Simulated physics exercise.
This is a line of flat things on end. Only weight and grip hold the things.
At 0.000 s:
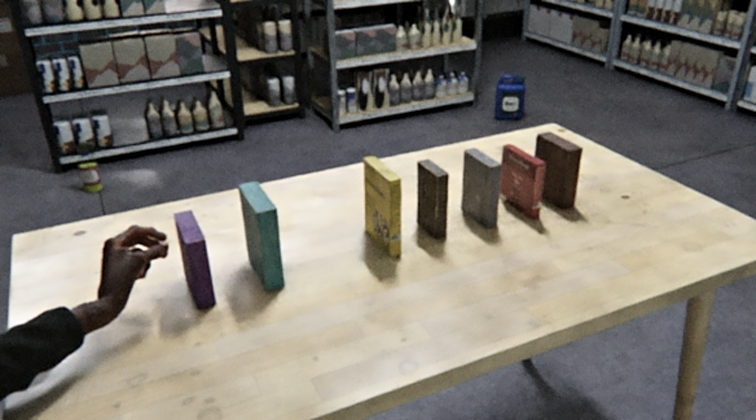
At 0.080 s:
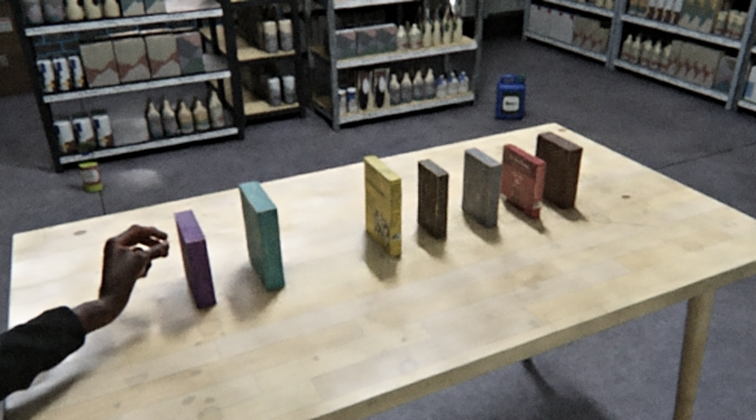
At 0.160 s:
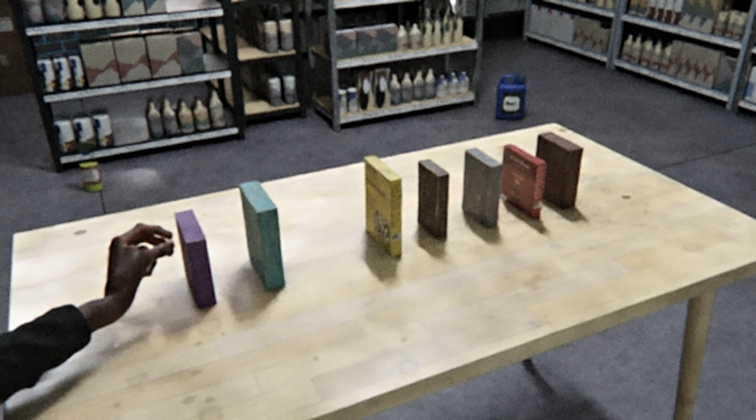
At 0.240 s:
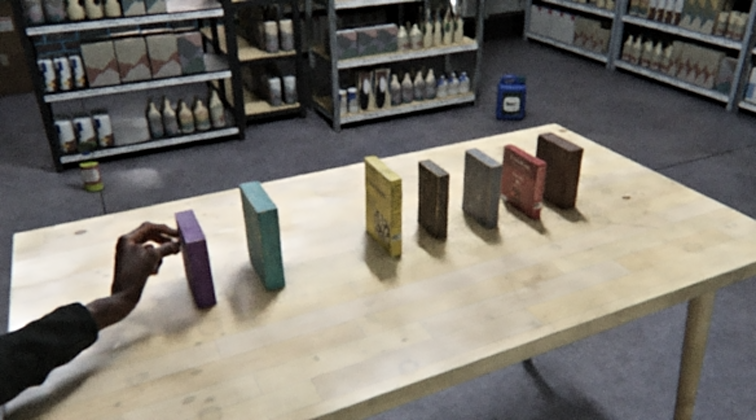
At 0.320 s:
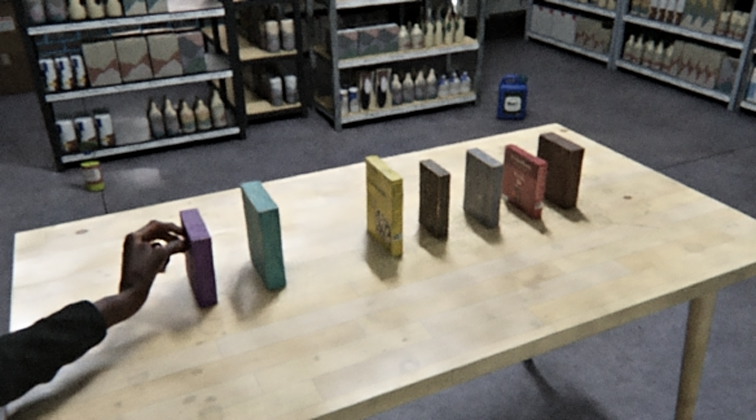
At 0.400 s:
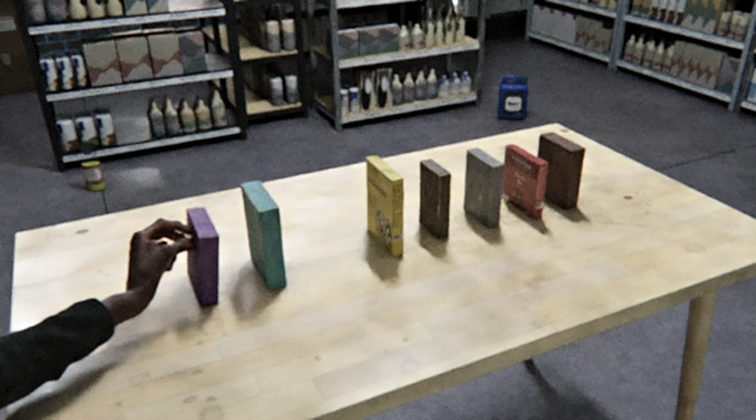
A hand reaches right to the purple block in a spaced line and tilts it slightly.
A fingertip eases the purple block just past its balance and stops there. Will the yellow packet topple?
The yellow packet is still upright.
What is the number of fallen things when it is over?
2 of them.
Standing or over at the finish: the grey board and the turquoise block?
The grey board is still upright; the turquoise block topples.
Around 0.70 s, purple block 41° over.
Around 1.00 s, purple block 70° over; turquoise block rocked 55° from its first pose.
Around 1.10 s, purple block 81° over; turquoise block on its side.
Finally (1.6 s), down or leaning hard on the table, turquoise block; the other 4 still in place. Final places as the last picture's camera would see them, yellow packet near (385, 206).
